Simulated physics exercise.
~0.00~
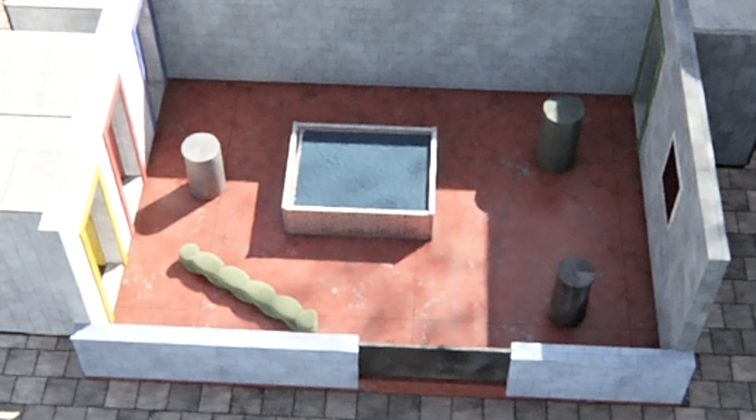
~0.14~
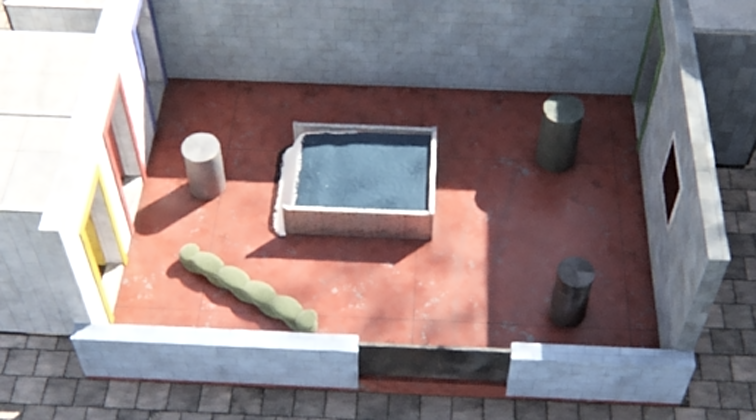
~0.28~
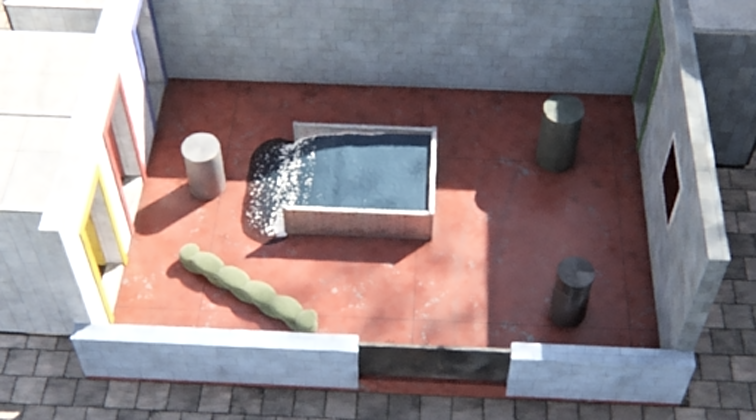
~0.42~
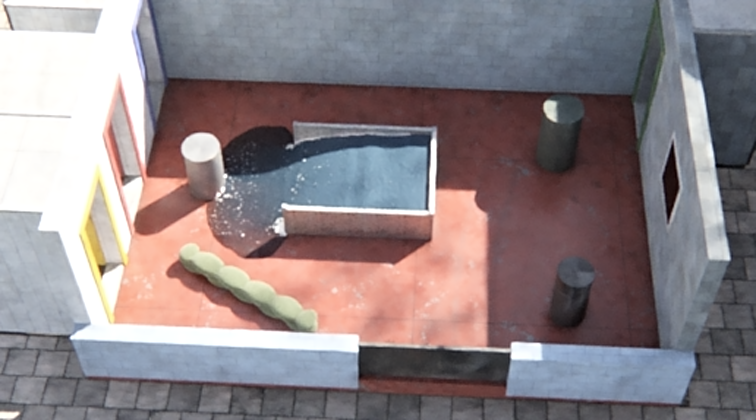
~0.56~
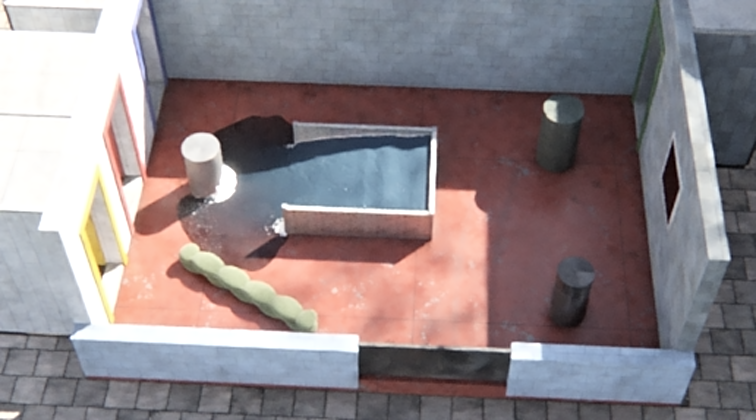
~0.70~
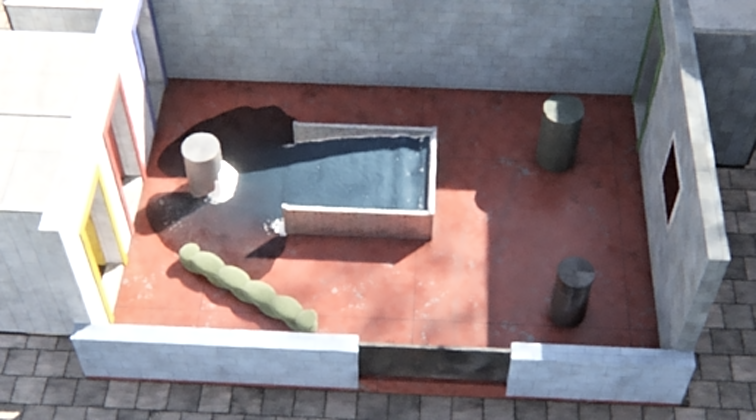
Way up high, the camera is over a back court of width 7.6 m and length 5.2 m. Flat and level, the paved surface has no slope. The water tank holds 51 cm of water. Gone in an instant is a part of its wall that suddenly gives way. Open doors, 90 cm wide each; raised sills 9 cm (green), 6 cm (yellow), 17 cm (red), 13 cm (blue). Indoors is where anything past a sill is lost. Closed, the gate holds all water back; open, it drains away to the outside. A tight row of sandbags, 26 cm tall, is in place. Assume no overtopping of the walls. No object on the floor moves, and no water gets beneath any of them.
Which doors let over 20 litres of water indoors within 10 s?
Green door: Under the set amount; yellow door: Past the set amount; red door: Under the set amount; blue door: Past the set amount.
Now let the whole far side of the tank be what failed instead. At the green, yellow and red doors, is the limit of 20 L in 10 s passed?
Green exceeds; yellow falls short; red falls short.
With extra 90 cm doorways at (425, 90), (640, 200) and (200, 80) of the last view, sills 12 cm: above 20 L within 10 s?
The first one doesn't reach it, the second one doesn't reach it, and the third one exceeds it.
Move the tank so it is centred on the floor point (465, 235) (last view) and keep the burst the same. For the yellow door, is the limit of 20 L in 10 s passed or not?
Against the limit, the yellow door gets no more than that.
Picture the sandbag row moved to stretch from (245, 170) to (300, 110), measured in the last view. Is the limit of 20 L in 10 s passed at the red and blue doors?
Red within the limit, blue within the limit.
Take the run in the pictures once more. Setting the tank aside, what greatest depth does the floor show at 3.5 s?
Up to near 22 cm.
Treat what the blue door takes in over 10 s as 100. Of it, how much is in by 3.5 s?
Share by then: ~ 80 %.
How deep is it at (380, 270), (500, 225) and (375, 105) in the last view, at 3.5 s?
Spot one 2 cm, spot two 0 cm, spot three 2 cm.
After 1.4 s water covers 20 % of the floor and is deepest (33 cm) near (237, 193); green door not reached, yellow door not reached, red door 12 cm at the sill, 1 L in, blue door 16 cm at the sill, 0 L in.
After 2.2 s water covers 25 % of the floor and is deepest (32 cm) near (166, 86); green door not reached, yellow door 12 cm at the sill, 7 L in, red door 19 cm at the sill, 4 L in, blue door 23 cm at the sill, 12 L in.
After 3.5 s water covers 40 % of the floor and is deepest (22 cm) near (216, 113); green door not reached, yellow door 9 cm at the sill, 25 L in, red door 11 cm at the sill, 9 L in, blue door 20 cm at the sill, 57 L in.
After 6.0 s water covers 70 % of the floor and is deepest (12 cm) near (193, 173); green door not reached, yellow door 7 cm at the sill, 32 L in, red door 8 cm at the sill, 10 L in, blue door 10 cm at the sill, 73 L in.
After 10.0 s water covers 95 % of the floor and is deepest (8 cm) near (236, 358); green door 7 cm at the sill, 1 L in, yellow door 7 cm at the sill, 36 L in, red door 5 cm at the sill, 10 L in, blue door 4 cm at the sill, 73 L in.
